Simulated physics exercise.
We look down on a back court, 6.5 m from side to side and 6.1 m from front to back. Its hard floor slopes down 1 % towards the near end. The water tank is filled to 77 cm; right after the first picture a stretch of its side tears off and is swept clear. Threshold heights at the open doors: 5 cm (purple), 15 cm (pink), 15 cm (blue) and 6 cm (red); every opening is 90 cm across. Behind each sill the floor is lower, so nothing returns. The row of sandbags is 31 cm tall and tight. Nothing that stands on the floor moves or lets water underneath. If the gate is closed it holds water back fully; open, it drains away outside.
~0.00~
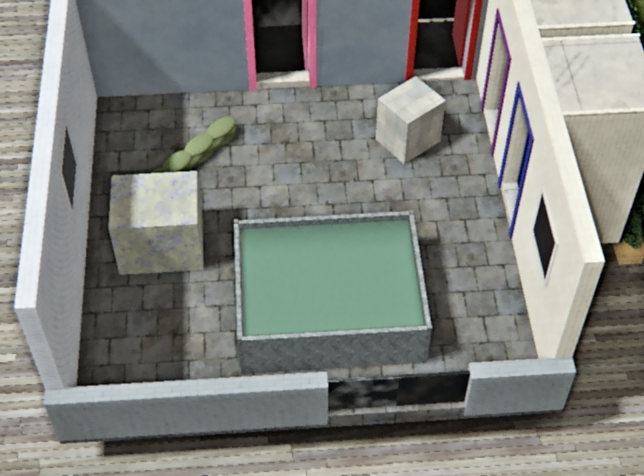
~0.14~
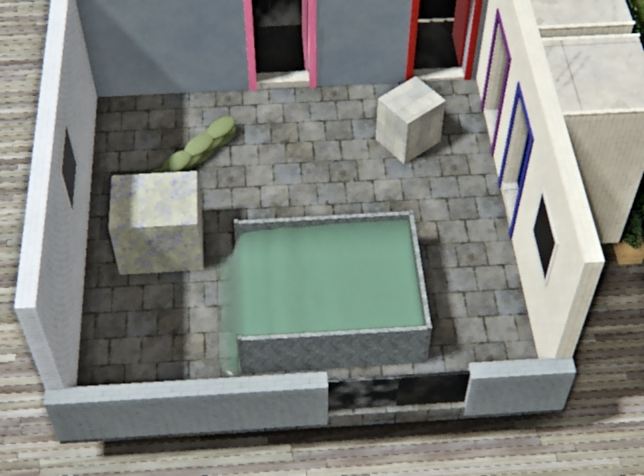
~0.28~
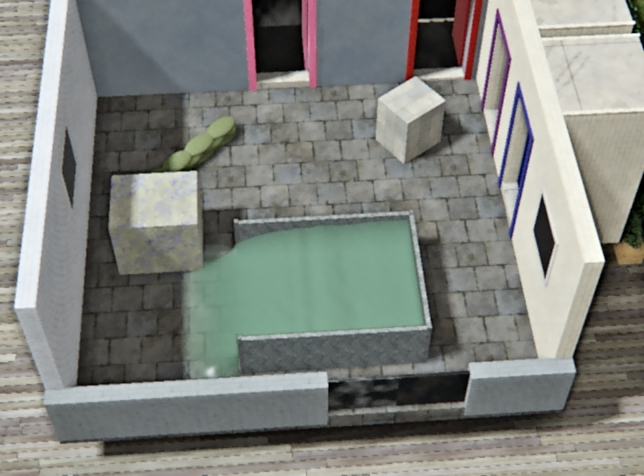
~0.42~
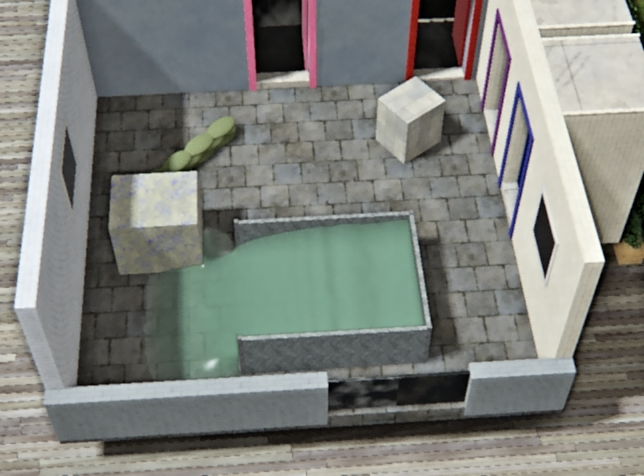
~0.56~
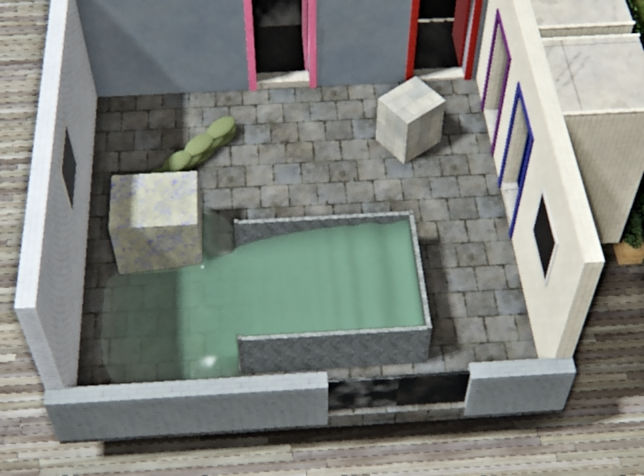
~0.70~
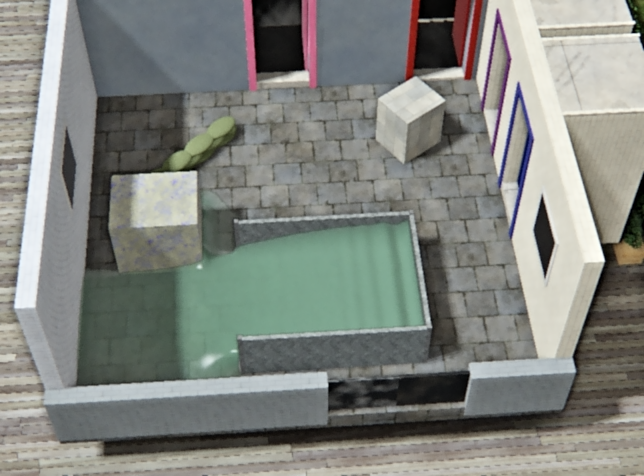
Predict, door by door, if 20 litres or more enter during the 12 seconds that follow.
Door by door: At the purple door it exceeds the limit; at the pink door it stays under the limit; at the blue door it does not reach the limit; at the red door it exceeds the limit.
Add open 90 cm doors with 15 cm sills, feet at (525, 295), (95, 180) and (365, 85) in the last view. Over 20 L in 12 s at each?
In that order: Below, under, below.
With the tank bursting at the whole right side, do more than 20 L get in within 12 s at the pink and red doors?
Against that limit: Pink not over, red above.
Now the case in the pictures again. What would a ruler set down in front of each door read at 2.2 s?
In cm: Purple 0, pink 6, blue 0, red 0.
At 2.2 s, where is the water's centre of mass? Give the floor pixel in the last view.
Near (207, 312).
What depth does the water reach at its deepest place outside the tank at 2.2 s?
Up to some 56 cm.
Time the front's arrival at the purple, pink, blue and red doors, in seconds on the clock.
Arrival: Purple 4.5 s, pink 2.0 s, blue 5.0 s, red 3.4 s.
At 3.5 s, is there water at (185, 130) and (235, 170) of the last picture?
In turn: Under water, under water.
After 1.4 s water covers 25 % of the floor and is deepest (59 cm) near (76, 404); purple door not reached, pink door not reached, blue door not reached, red door not reached.
After 2.2 s water covers 40 % of the floor and is deepest (56 cm) near (76, 416); purple door not reached, pink door 6 cm at the sill, 0 L in, blue door not reached, red door not reached.
After 3.5 s water covers 55 % of the floor and is deepest (36 cm) near (76, 404); purple door not reached, pink door 7 cm at the sill, 0 L in, blue door not reached, red door 1 cm at the sill, 0 L in.
After 7.0 s water covers 90 % of the floor and is deepest (22 cm) near (493, 155); purple door 11 cm at the sill, 11 L in, pink door 6 cm at the sill, 0 L in, blue door 4 cm at the sill, 0 L in, red door 12 cm at the sill, 22 L in.
After 12.0 s water covers 95 % of the floor and is deepest (17 cm) near (481, 391); purple door 8 cm at the sill, 94 L in, pink door 8 cm at the sill, 0 L in, blue door 10 cm at the sill, 0 L in, red door 8 cm at the sill, 89 L in.
